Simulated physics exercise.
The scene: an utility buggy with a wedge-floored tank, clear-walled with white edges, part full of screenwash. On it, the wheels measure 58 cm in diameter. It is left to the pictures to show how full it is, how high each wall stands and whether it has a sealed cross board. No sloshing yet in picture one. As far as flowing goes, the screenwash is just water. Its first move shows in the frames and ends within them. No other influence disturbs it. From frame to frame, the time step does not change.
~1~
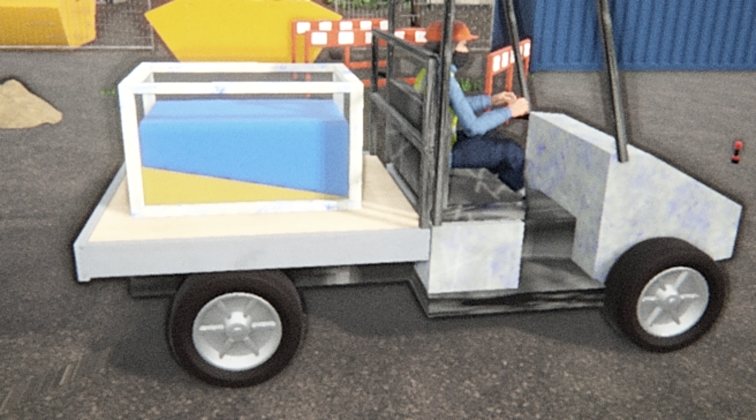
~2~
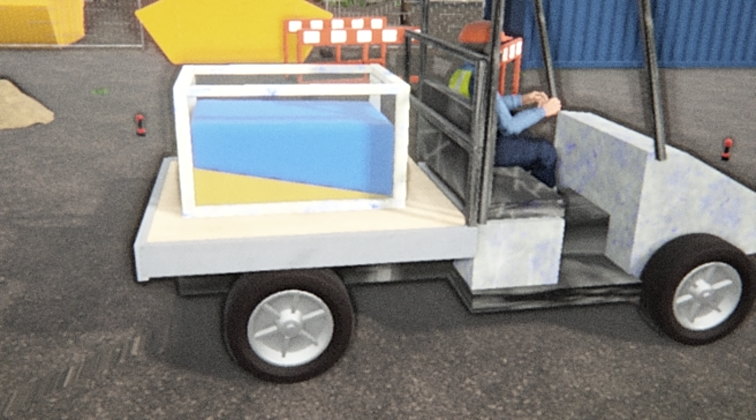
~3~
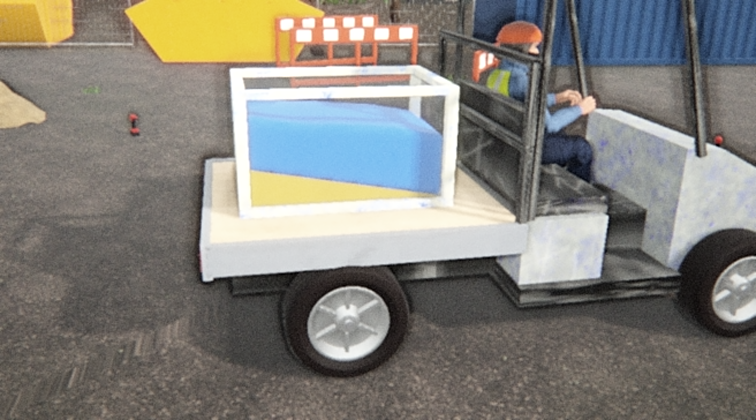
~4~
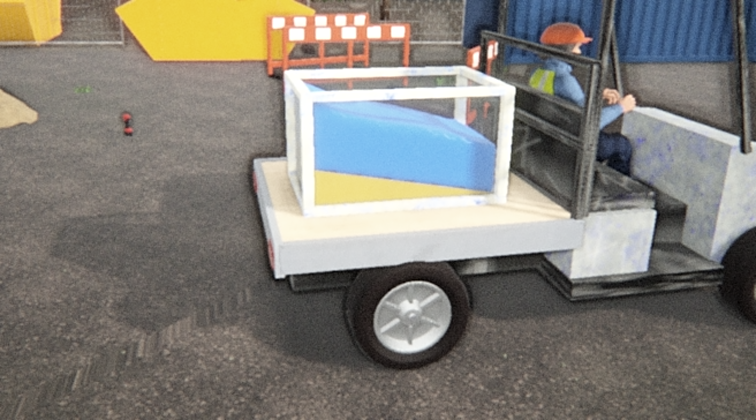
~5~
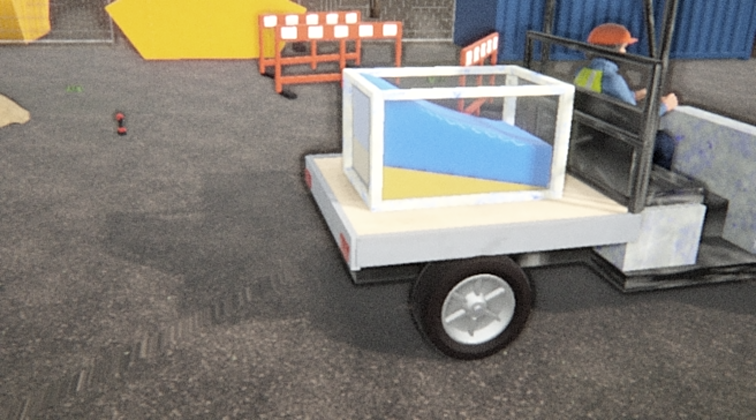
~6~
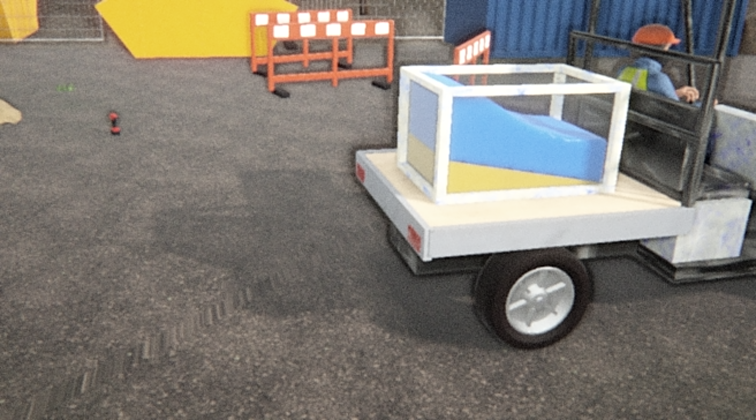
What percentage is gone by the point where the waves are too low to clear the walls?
About 2 per cent has gone by then.
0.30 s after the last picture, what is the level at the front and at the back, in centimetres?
Approx. 40 cm front, approx. 36 cm back.
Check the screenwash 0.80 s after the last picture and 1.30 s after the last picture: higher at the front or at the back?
Towards the fore, and after that towards the aft.
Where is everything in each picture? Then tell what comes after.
In the first frame, level at the front (332, 118); level at the back (156, 120); still flat; the front is on the right, levels are read along the near wall; a wheel hub at (238, 337).
In the second frame, level at the front (377, 119); level at the back (207, 122); still flat.
In the third frame, level at the front (425, 130); level at the back (262, 116); rising 7° towards the back.
In the fourth frame, level at the front (478, 140); rising 16° towards the back.
In the fifth frame, level at the front (535, 142); level at the back (392, 86); rising 22° towards the back.
In the sixth frame, level at the front (589, 137); level at the back (458, 85); rising 21° towards the back; a wheel hub at (544, 305).
Then, 0.30 s later than the final frame, front 40 cm, middle 38 cm, back 37 cm above the lowest part of the floor; no loss so far.
Then, 0.80 s later than the final frame, front 44 cm, middle 44 cm, back 26 cm above the lowest part of the floor; no loss so far.
Then, 1.30 s later than the final frame, front 30 cm, middle 34 cm, back 54 cm above the lowest part of the floor; no loss so far.
Then, 2.99 s later than the final frame, the loss stands at 2 per cent, over the back, 3 of 165 litres.
